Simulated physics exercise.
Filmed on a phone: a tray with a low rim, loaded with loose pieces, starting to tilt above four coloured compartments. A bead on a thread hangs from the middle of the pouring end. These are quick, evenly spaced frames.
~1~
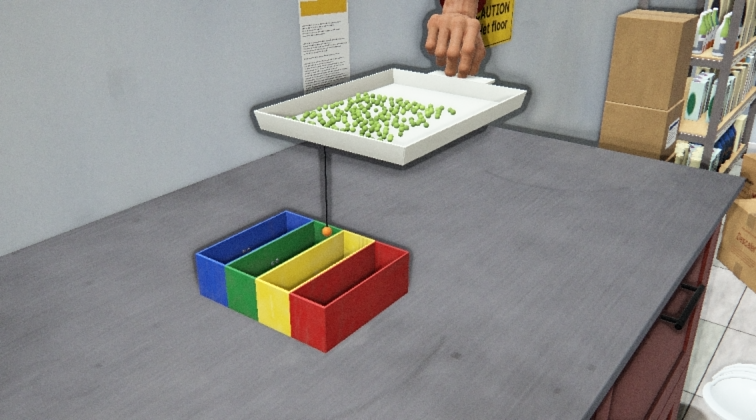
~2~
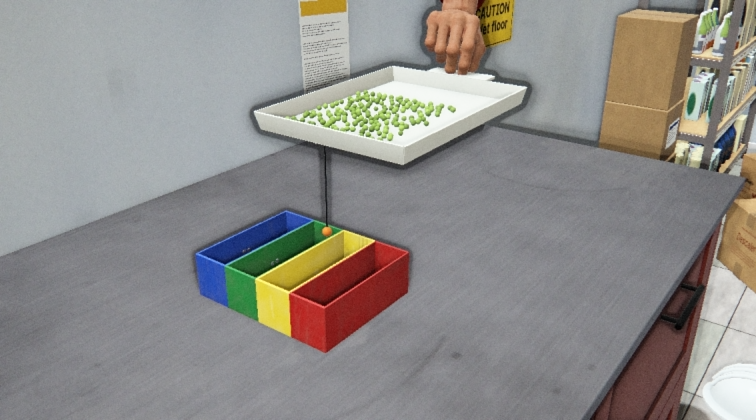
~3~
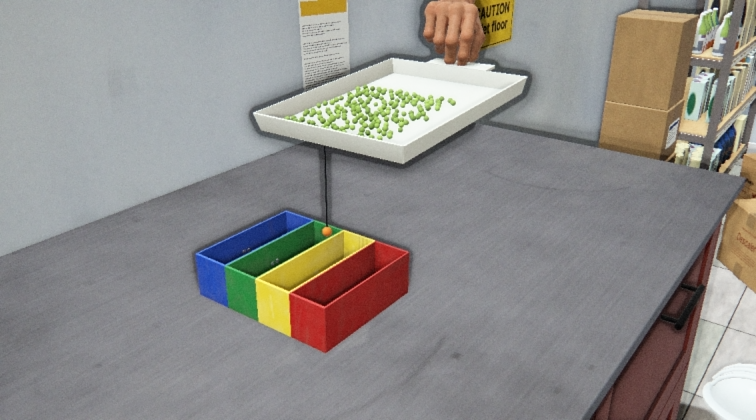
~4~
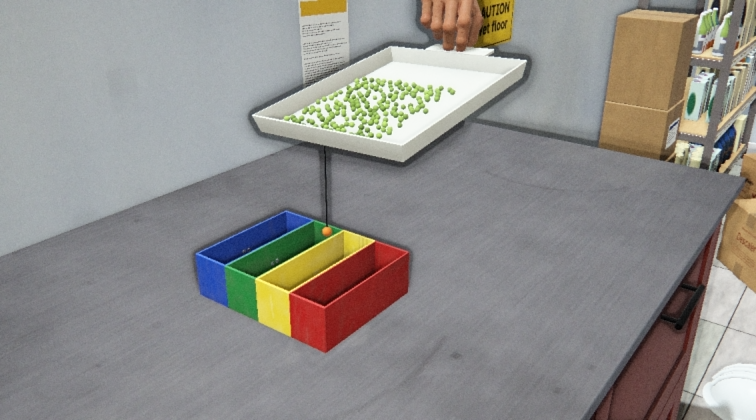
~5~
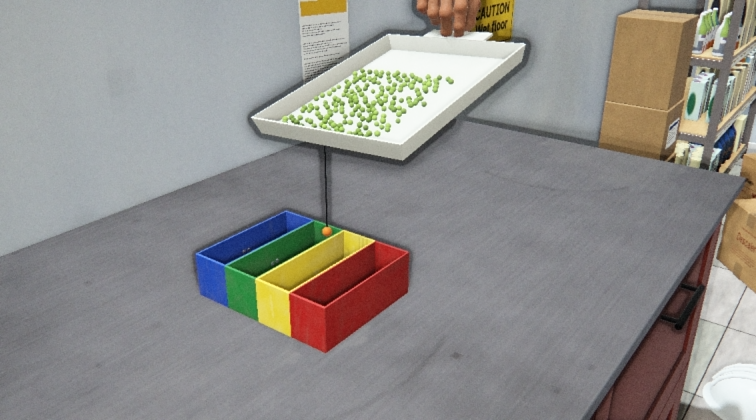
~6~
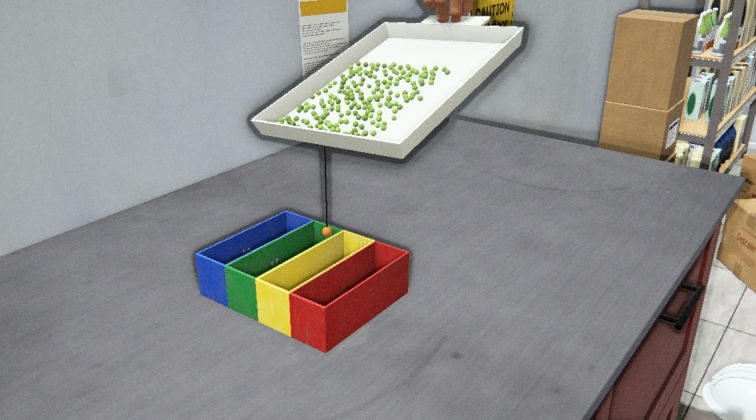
A white tray of small green peas, held by a hand at its far edge, stays level at first above blue, green, yellow and red compartments on a grey counter. The hand then raises the far edge, tilting the tray gradually toward its near left corner, and the peas shift slightly across it.
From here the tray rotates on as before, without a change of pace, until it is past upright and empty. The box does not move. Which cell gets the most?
It favours the blue compartment.
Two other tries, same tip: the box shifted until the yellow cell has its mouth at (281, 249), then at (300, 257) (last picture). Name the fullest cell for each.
One: That green cell. Two: The blue one.
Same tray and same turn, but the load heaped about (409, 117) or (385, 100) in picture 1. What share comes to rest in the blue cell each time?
The first gives 40 %, the second 60 %.
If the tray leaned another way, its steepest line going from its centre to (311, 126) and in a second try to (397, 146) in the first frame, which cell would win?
First the blue one, then that red cell.
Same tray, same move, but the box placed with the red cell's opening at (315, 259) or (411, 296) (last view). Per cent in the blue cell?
In turn 10 and 10 in a hundred.
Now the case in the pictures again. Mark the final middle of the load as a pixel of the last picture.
Around (247, 279).
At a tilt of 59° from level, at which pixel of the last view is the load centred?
Near (303, 121).
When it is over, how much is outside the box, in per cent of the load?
Roughly 20 in a hundred.
Soon after the last picture, tray tipped steeply; nearly all on the tray; a stray few falling or outside the box.
A little later, tray tipped right over; about two thirds on the tray; a small part in the blue cell; a stray few in the green cell; a stray few in the yellow cell; about a third falling or outside the box.
Later still, tray tipped past a quarter turn; about half in the blue cell; about a quarter in the green cell; a small part in the yellow cell; about a quarter falling or outside the box.
At rest, tray tipped past a quarter turn; about half in the blue cell; about a quarter in the green cell; a small part in the yellow cell; none in the red cell; about a quarter outside the box.
